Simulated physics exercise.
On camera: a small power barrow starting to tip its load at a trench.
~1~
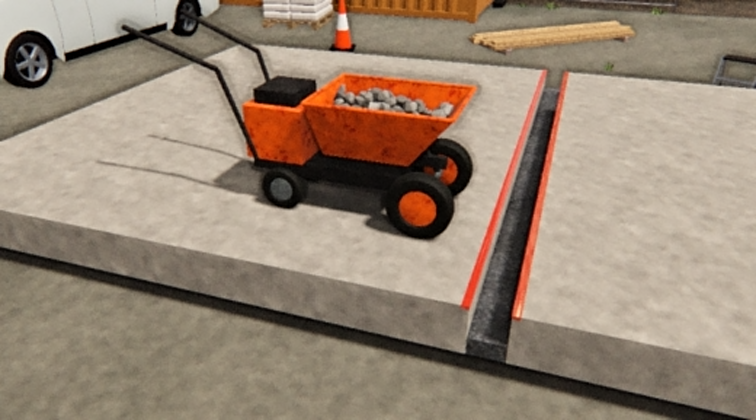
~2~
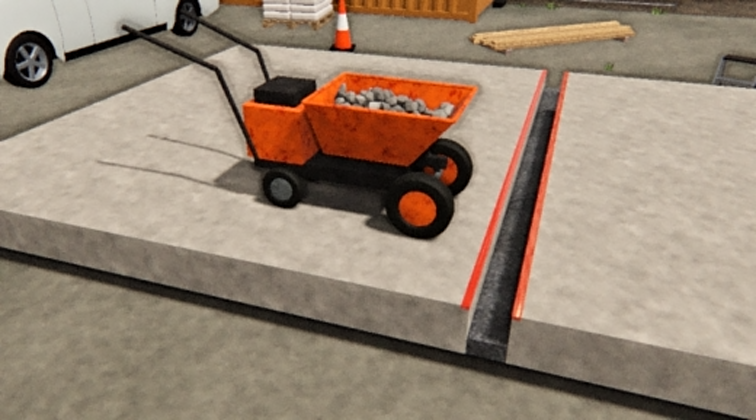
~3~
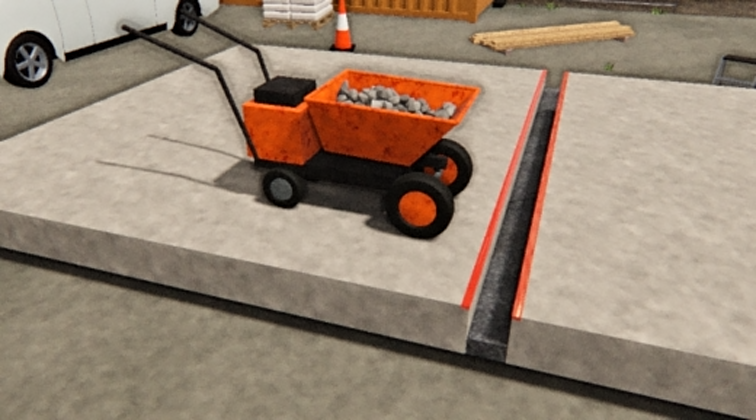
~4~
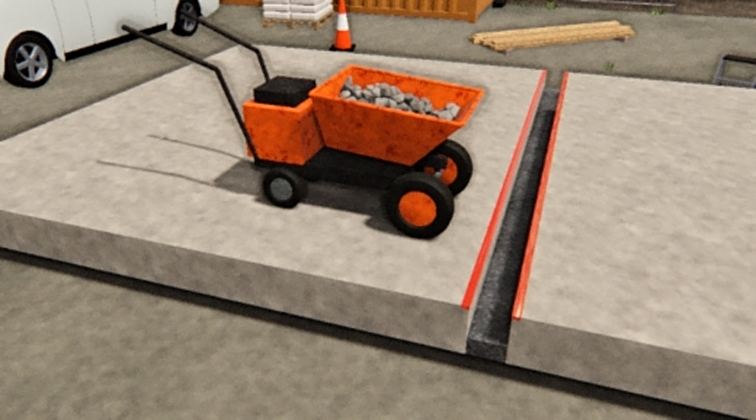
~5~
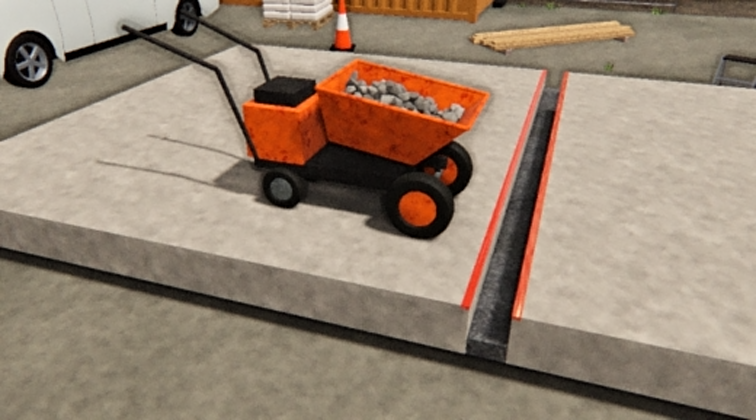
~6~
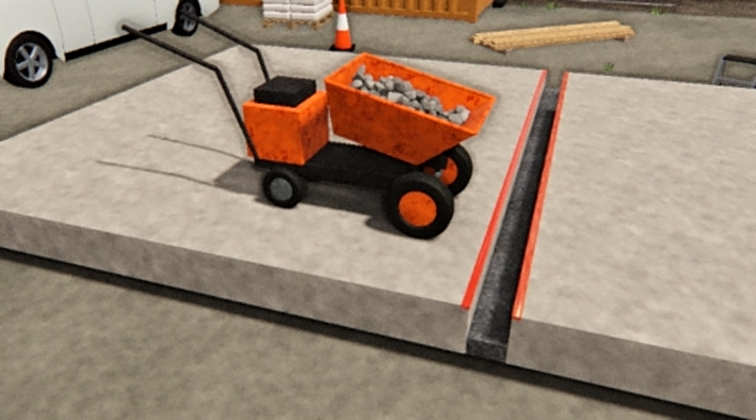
An orange power barrow with black handles and wheels stands on a pale concrete slab in a yard, seen from above and to one side by a still camera. Grey broken stones fill its skip, a narrow red-edged trench lies to the right, and a white vehicle, cone and timber sit behind. The skip stays level at first, then its back rises slightly and it tilts rightward, while the wheels stay put.
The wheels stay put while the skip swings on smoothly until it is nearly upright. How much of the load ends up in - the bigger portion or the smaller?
I expect the load to largely stay out of the trench.
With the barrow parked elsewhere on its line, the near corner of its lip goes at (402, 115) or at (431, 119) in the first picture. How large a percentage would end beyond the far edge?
Around 10 and 50 per cent respectively.
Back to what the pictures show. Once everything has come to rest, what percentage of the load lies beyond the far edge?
About 70 %.
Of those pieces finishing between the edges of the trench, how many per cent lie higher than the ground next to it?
5 in a hundred.
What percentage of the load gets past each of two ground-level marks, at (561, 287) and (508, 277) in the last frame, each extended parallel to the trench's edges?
Respectively 50 and 80 %.
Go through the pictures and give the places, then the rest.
Lip of the skip (453, 121), level; top of the load (379, 108), broken stones; first edge of the trench (477, 270); far edge (525, 279), the trench under half as wide as the skip, and about as deep as wide, in the first picture.
Lip of the skip (454, 122), level; top of the load (380, 107), in the second picture.
Lip of the skip (457, 123), tipped barely; top of the load (369, 106), in the third picture.
Lip of the skip (462, 126), tipped barely; top of the load (373, 103), in the fourth picture.
Lip of the skip (468, 129), tipped a little; top of the load (378, 100), in the fifth picture.
Lip of the skip (475, 134), tipped a little; top of the load (384, 96); first edge of the trench (477, 270); far edge (525, 279), in the sixth picture.
Just after the last frame, skip tipped steeply; every one in the skip.
A moment on, skip tipped steeply; almost all in the skip; just a few in or heaped over the trench; just a few beyond it; just a few falling.
Further on, skip tipped right over; roughly a quarter in the skip; about a tenth in or heaped over the trench; the larger part beyond it.
When it is over, skip tipped right over; roughly a quarter in or heaped over the trench; roughly two thirds beyond it.
